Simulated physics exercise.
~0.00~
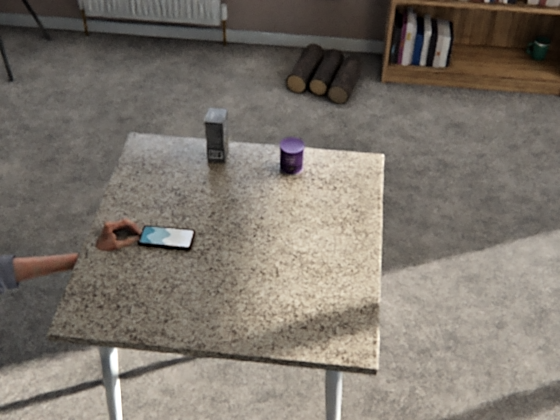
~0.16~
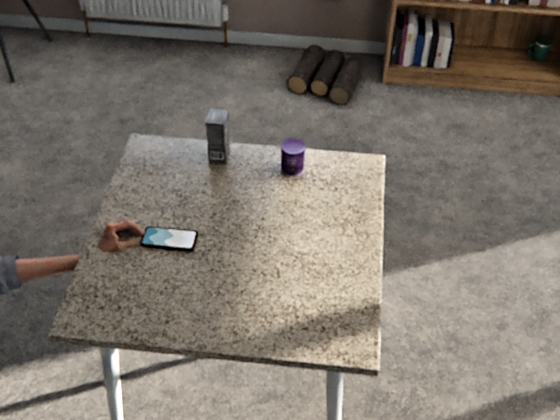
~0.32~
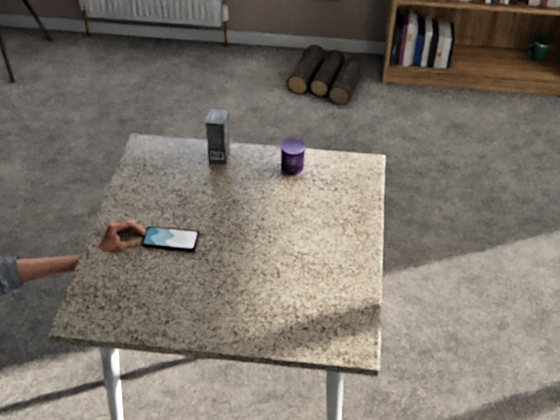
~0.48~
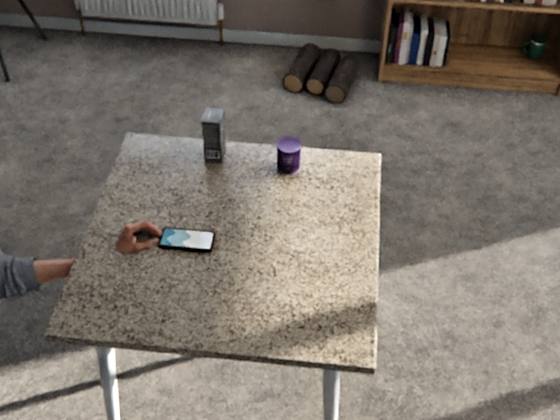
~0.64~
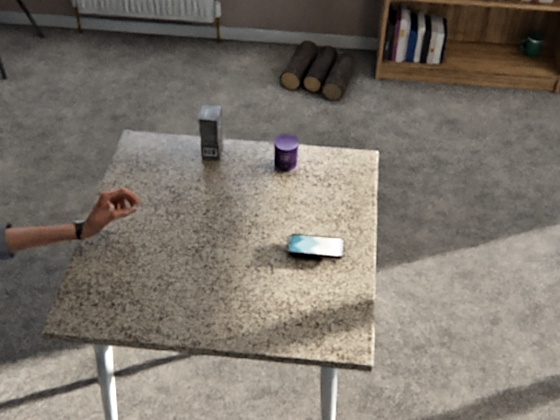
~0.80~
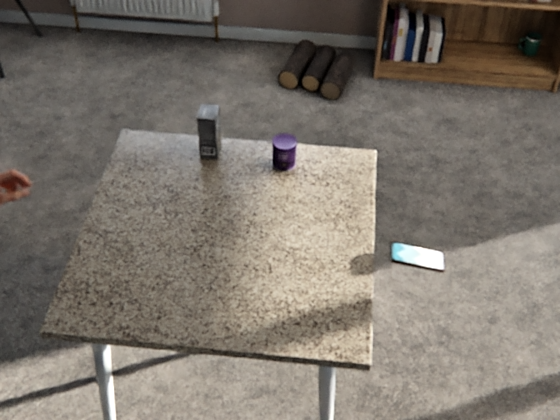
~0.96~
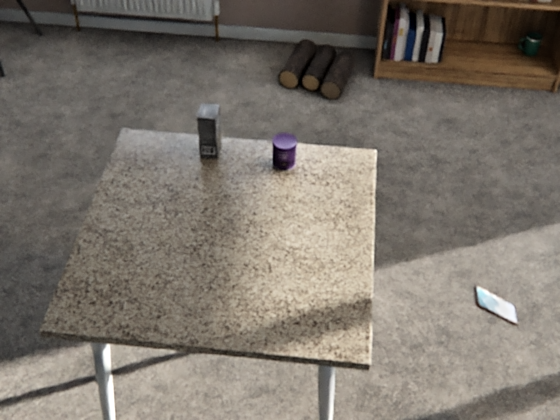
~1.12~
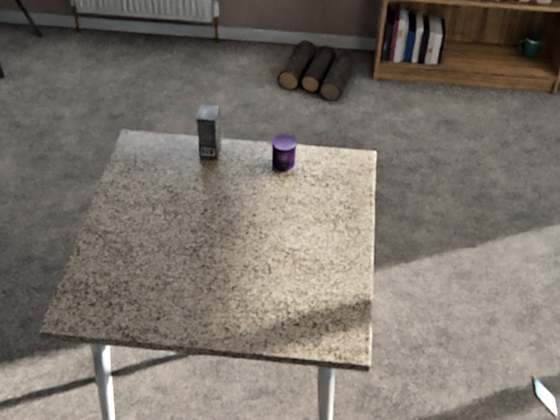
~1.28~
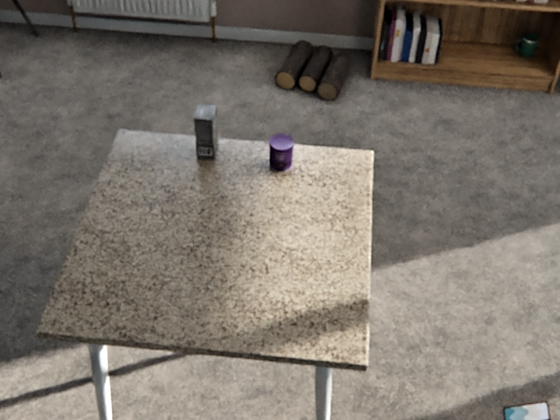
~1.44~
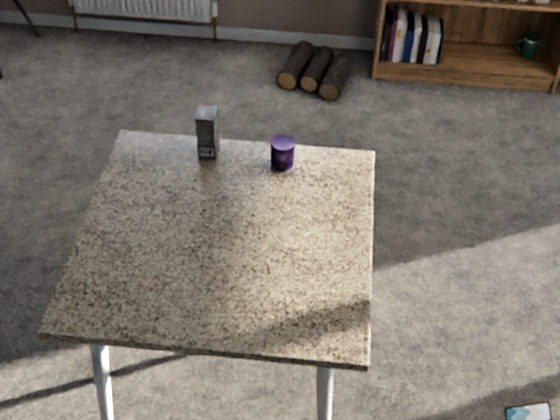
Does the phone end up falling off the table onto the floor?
Yes, the phone slides off the right edge of the table and drops to the carpeted floor.
